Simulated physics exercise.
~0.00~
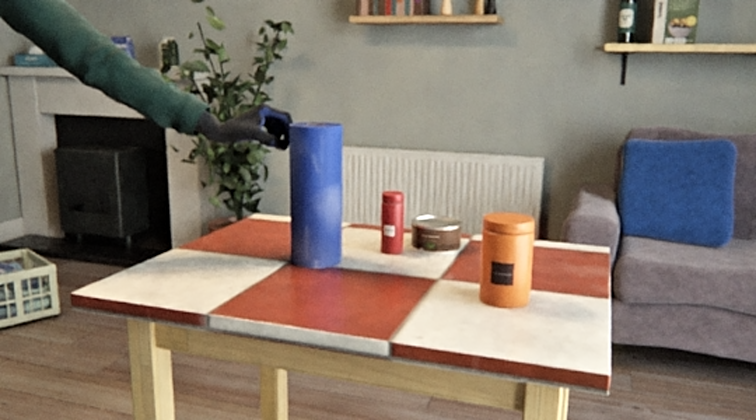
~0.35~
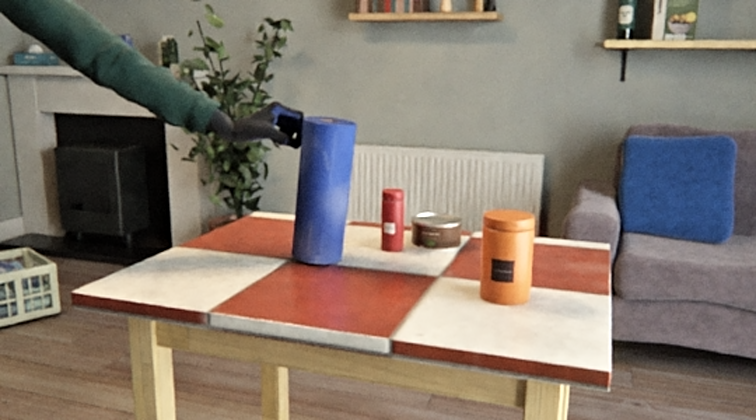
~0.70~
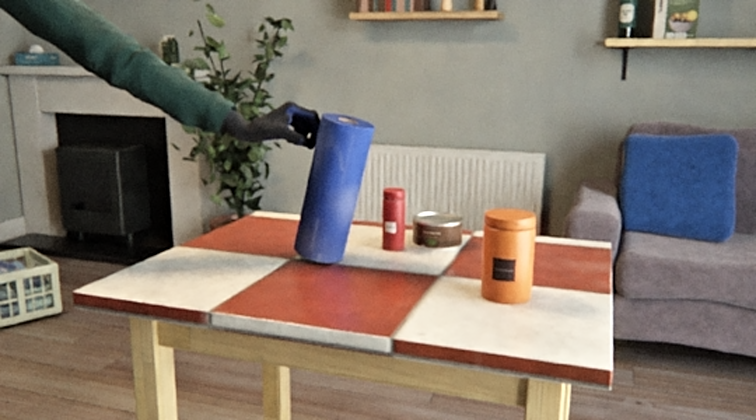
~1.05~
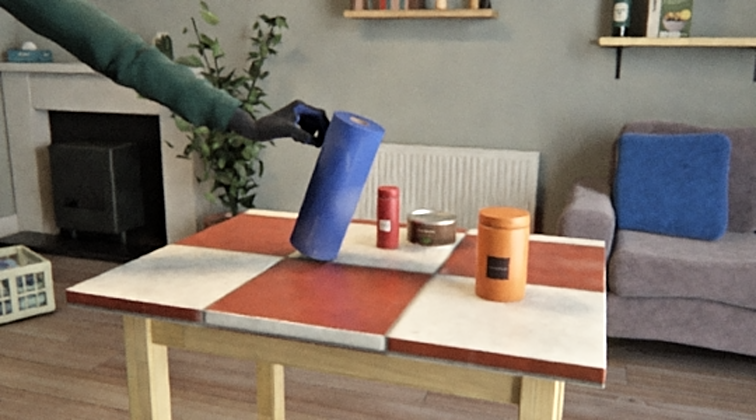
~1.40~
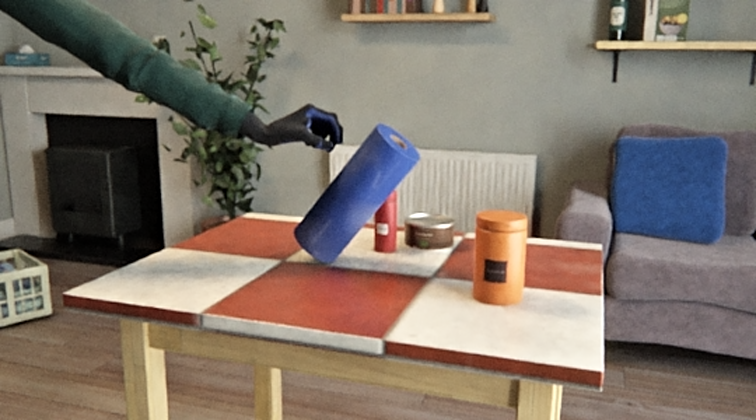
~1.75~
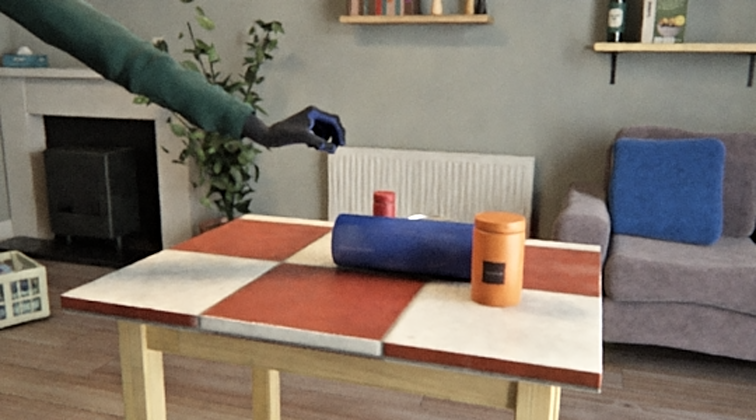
At the start, a tall blue roll stands upright on a red and white checked table, with a red shaker, a low brown tub and an orange jar to its right. A dark-gloved hand in a green sleeve reaches in from the left and touches the roll near its top. As the hand moves right, the roll tilts, leaning further and further over. The roll then tips away from the fingers and keeps falling to the right. It ends lying on its side on the table behind the orange jar, while the hand hovers above.
